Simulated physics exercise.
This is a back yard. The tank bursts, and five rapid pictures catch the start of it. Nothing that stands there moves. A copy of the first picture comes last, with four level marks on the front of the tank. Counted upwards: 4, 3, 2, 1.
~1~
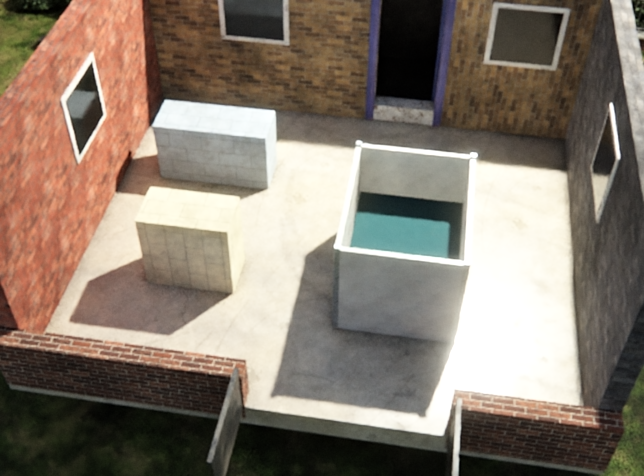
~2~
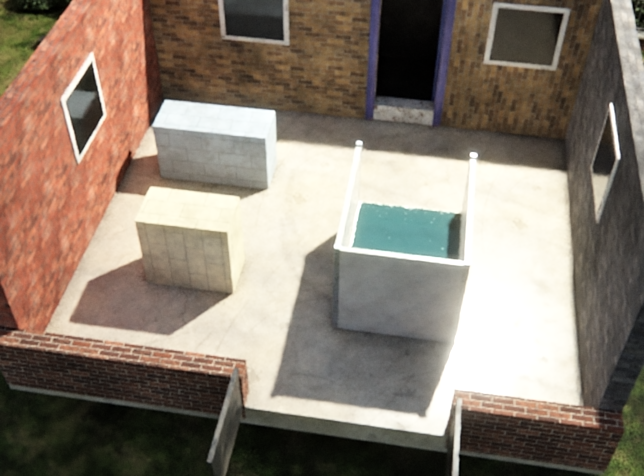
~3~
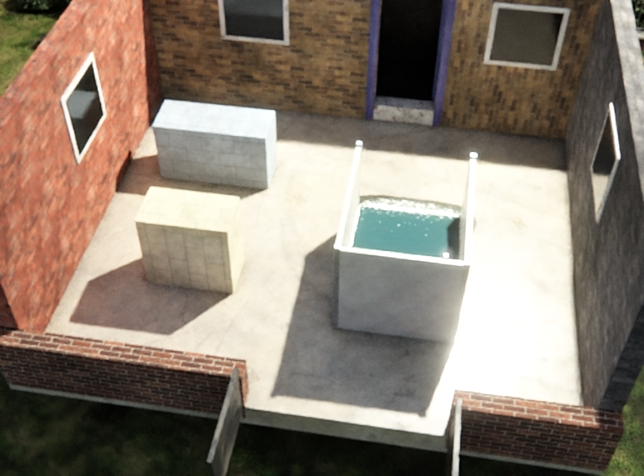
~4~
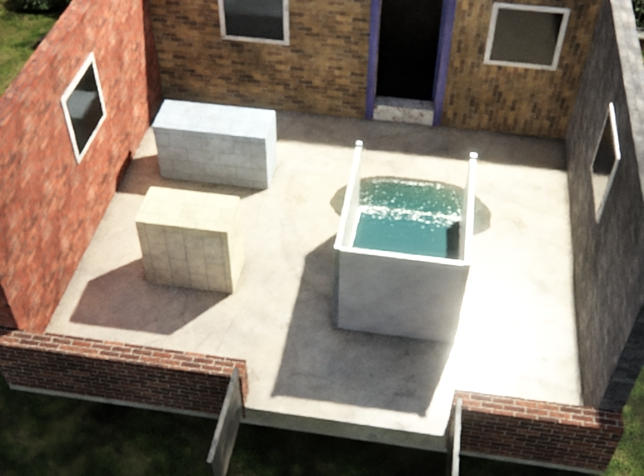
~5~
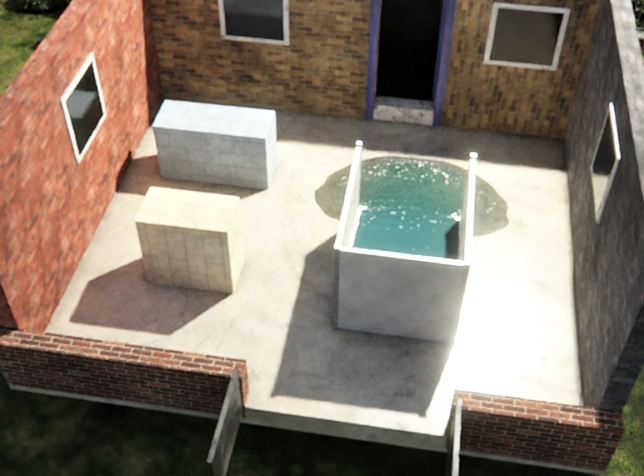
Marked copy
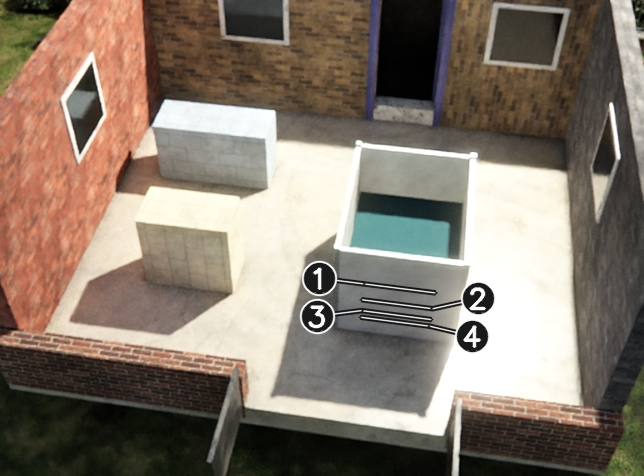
Water pouring from the back of a white tank as its rear panel disappears, spreading across the pale ground of a walled yard.
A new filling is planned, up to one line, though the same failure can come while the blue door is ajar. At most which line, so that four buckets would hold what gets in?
Go for 2.
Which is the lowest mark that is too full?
Mark 1.
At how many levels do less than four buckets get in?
Three of the four.
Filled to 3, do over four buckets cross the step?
No, that is safe.
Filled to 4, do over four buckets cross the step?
No, not at all.
On the marked copy, 1 at (398, 288); 2 at (397, 304); 3 at (396, 315); 4 at (395, 321); from the bottom up 4, 3, 2, 1.
With 1, about 9 bucketfuls get in.
With 2, a splash gets over, under a bucket.
With 3, nothing gets over.
With 4, nothing gets over.
